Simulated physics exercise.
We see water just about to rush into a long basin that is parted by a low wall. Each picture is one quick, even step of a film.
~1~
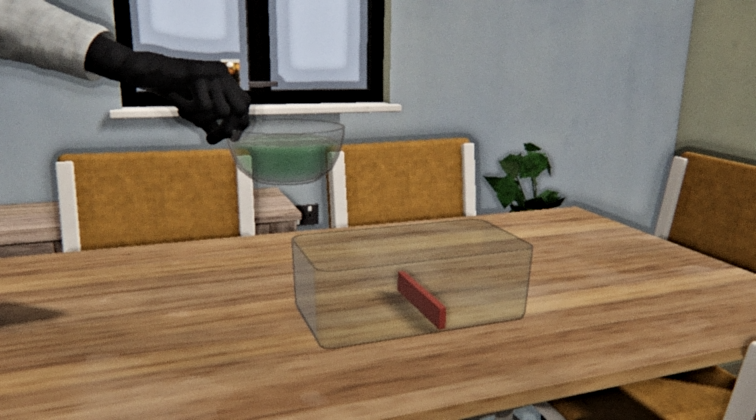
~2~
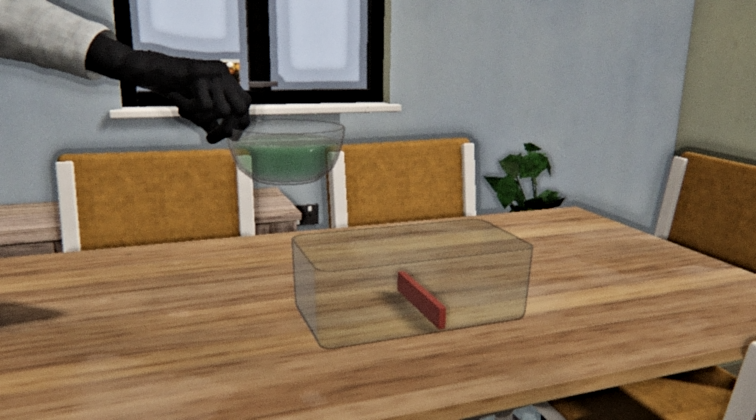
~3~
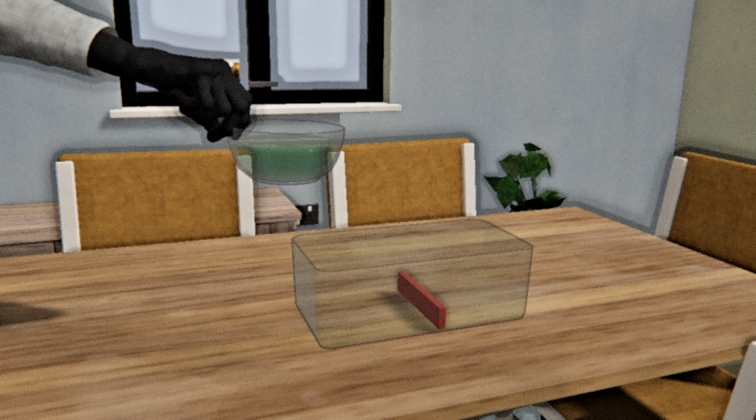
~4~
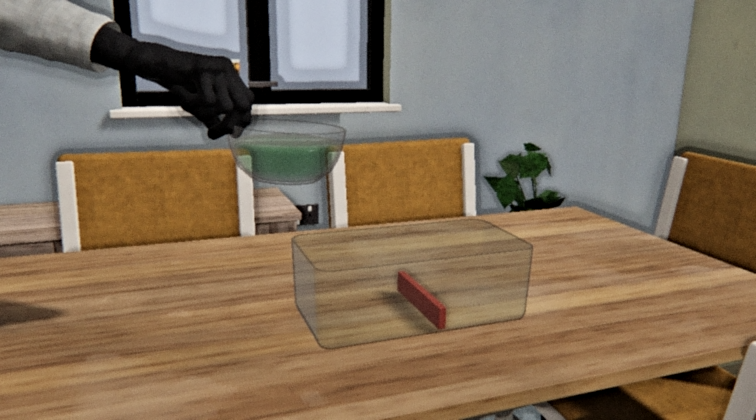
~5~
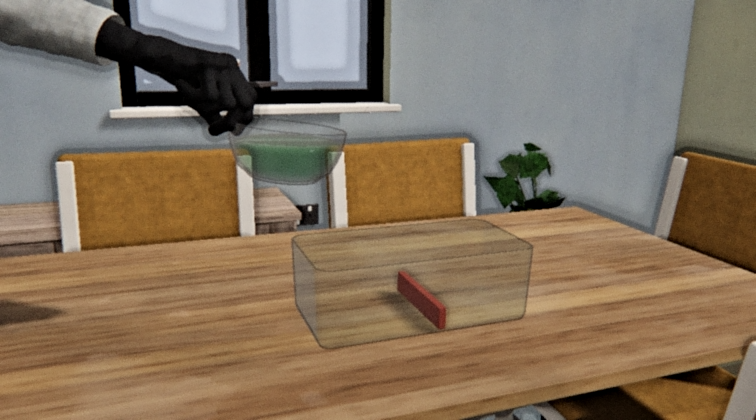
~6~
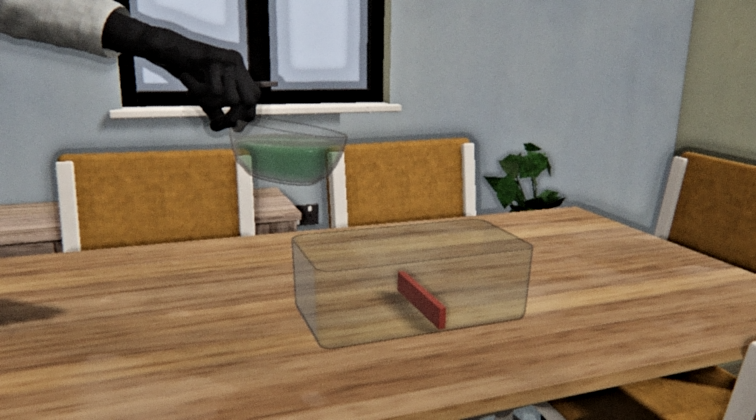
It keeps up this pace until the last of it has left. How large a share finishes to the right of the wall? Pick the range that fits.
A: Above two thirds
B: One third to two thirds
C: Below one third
Below one third.
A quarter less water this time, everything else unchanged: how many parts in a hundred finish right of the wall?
The share comes to some 10 parts in a hundred.
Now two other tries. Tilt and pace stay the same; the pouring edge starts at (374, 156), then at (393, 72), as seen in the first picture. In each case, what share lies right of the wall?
One after the other: 15 %, 70 %.
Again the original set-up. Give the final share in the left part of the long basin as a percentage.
I'd put it at about 90 per cent.
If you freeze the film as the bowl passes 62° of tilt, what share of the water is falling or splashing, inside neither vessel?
35 %.
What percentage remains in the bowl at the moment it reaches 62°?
55 per cent, approximately.
A moment on, the bowl is tipped part way and 57 per cent is still to pour, 8 is left of the wall and 0 right of it.
Next, the bowl is tipped on its side and 8 per cent is still to pour, 75 is left of the wall and 4 right of it.
Then the bowl is tipped on its side and 0 per cent is still to pour, 90 is left of the wall and 8 right of it.
Later the bowl is tipped on its side and 0 per cent is still to pour, 90 is left of the wall and 9 right of it.
Finally, 90 per cent lies left of the wall, 9 right of it and 1 outside.
